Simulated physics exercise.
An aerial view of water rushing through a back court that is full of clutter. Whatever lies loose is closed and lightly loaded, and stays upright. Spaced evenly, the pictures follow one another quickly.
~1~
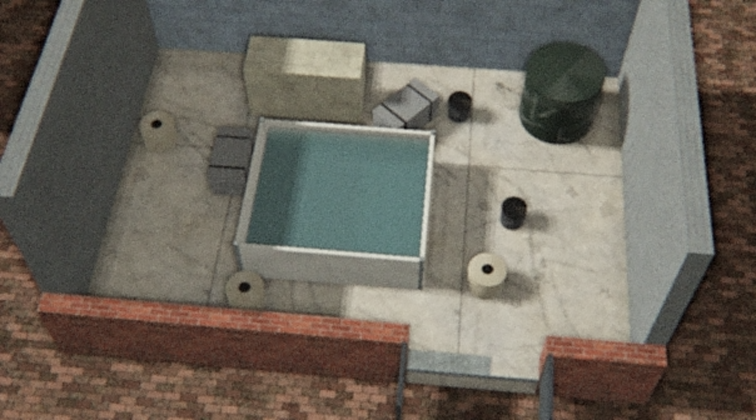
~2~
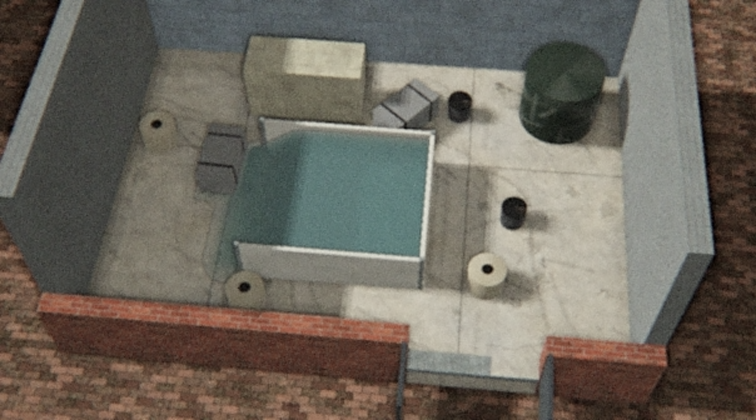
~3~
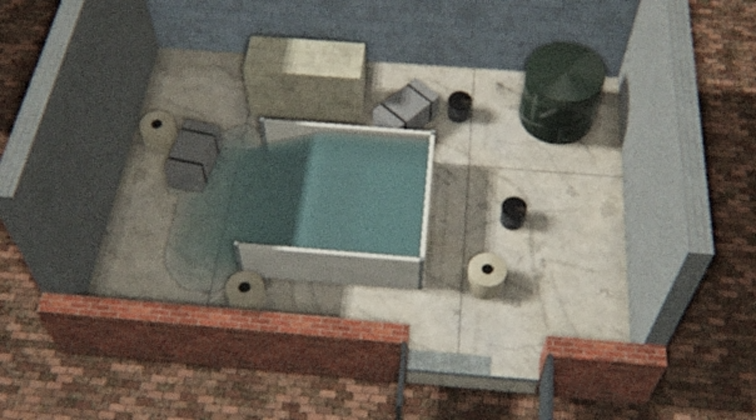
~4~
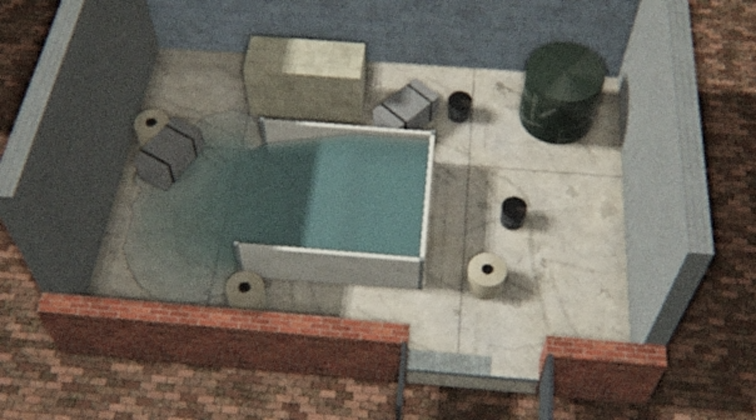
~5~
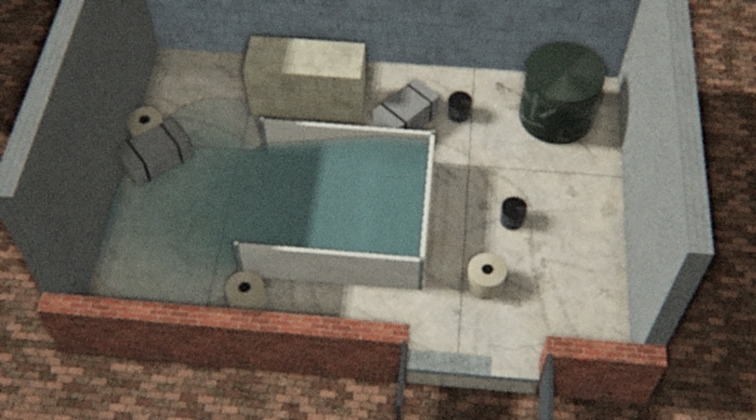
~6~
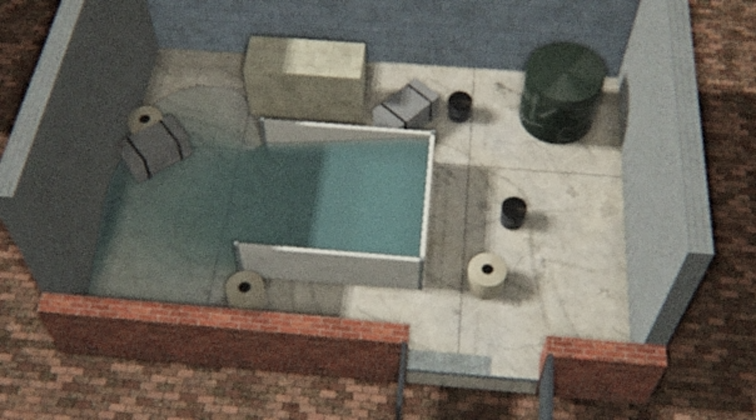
Water pours out of the left side of a square tank and spreads across the walled court's floor, pushing a strapped grey box leftward until it turns beside a pale round object near the left wall, nudging that object slightly.
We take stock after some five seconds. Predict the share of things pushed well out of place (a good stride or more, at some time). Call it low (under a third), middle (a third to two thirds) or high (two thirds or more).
Middle.
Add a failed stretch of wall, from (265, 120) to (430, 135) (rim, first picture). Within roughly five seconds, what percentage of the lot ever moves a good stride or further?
About 90 per cent.
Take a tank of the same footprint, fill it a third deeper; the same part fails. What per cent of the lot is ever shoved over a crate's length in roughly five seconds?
My estimate is around 90 percent.
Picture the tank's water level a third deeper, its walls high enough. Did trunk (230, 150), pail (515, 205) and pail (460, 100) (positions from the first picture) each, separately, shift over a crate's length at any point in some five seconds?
Respectively, gets that far, never gets that far, gets that far.
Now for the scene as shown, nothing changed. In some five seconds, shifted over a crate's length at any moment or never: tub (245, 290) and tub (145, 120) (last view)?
Note - item one displaced that much, item two displaced that much.
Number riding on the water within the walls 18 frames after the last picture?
It adds up to 3.
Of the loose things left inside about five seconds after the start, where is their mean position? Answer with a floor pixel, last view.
Somewhere near (415, 168) in the last view.
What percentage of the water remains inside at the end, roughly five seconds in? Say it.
I'd put it near 98 per cent.
A moment on, 1 of 7 are well off their spots; 2 afloat.
Next, 2 of 7 are well off their spots; 1 afloat.
Later, 3 of 7 are well off their spots; 3 afloat.
In the end, 4 of 7 are well off their spots, and 4 have been at some point; 3 afloat.
